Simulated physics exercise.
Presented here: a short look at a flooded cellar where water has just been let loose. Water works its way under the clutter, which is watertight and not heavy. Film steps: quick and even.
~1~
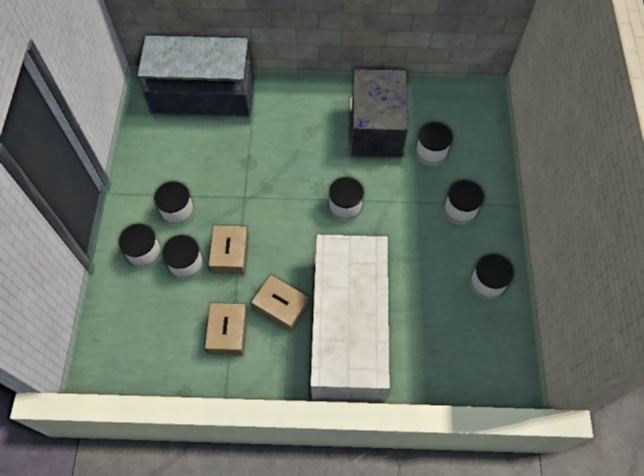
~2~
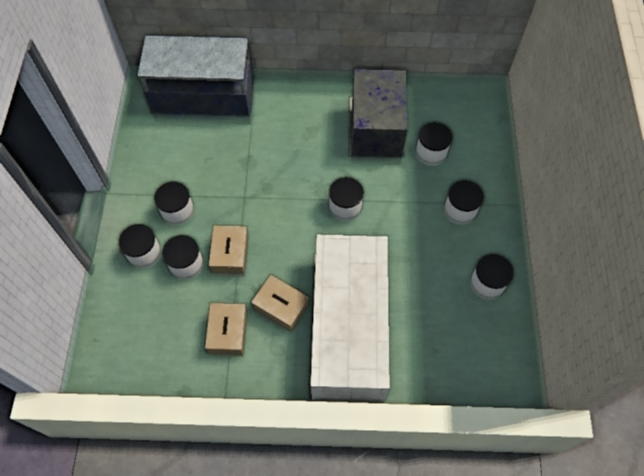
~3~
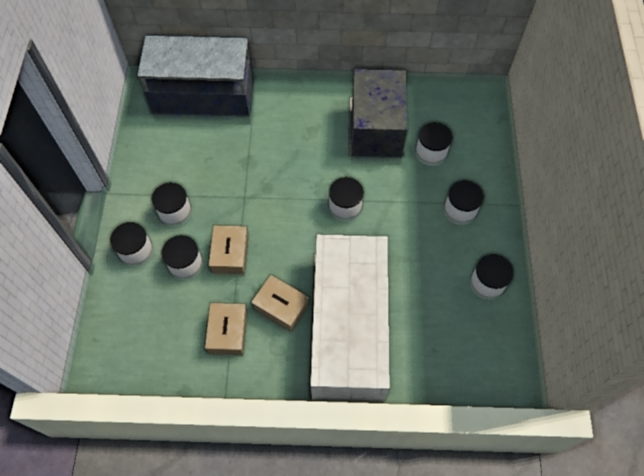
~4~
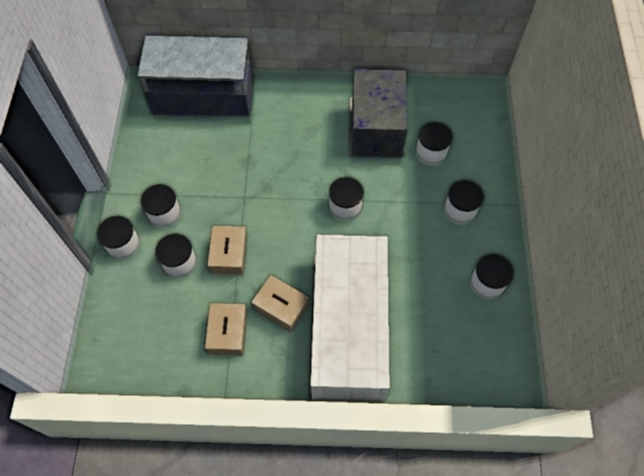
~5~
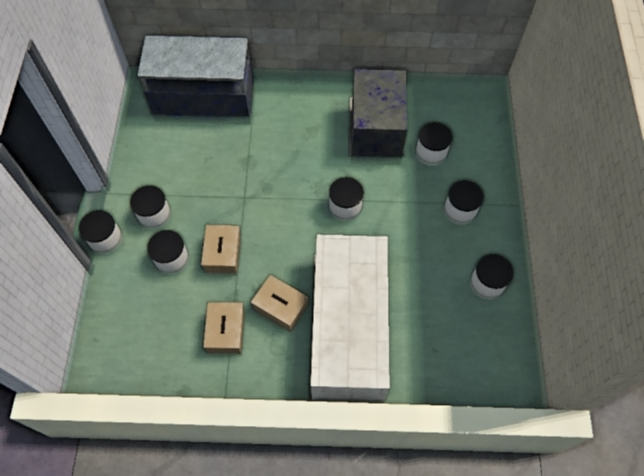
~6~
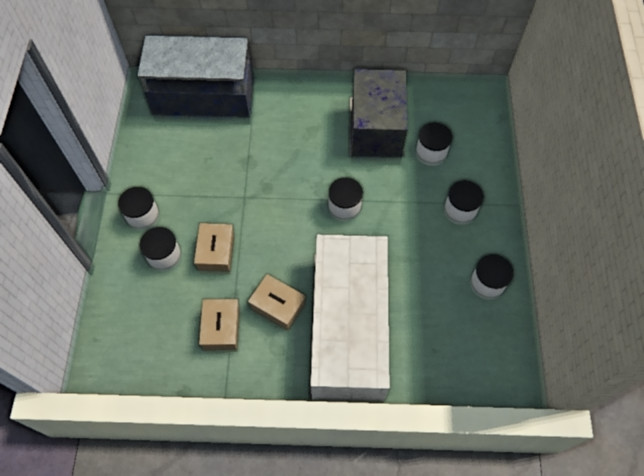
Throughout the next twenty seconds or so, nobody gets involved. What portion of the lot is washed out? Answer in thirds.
The portion washed out is from one to two thirds.
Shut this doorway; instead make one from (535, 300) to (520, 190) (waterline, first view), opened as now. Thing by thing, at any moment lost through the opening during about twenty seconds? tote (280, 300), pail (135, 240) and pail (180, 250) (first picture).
Taken in that order, the answers are not lost, not lost, not lost.
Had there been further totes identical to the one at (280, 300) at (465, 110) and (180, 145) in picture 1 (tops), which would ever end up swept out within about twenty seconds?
Result, as listed: Never gets out; ends up outside.
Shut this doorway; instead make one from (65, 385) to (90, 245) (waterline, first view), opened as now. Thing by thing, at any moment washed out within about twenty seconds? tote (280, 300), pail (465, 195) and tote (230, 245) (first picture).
First one never exits, second never exits, third exits.
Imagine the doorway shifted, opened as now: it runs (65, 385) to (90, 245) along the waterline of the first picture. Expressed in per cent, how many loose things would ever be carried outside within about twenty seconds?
About 60 %.
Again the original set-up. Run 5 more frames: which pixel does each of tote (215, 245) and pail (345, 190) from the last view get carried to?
I'd guess close to (180, 244) and close to (315, 194).
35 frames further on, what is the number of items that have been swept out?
5 of them.
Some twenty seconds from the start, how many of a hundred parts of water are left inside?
Around 58 in a hundred.
A moment on, 2 of 10 are out; 8 afloat.
Next, 4 of 10 are out; 6 afloat.
Later, 5 of 10 are out; 4 afloat.
In the end, 5 of 10 are out; 3 afloat.
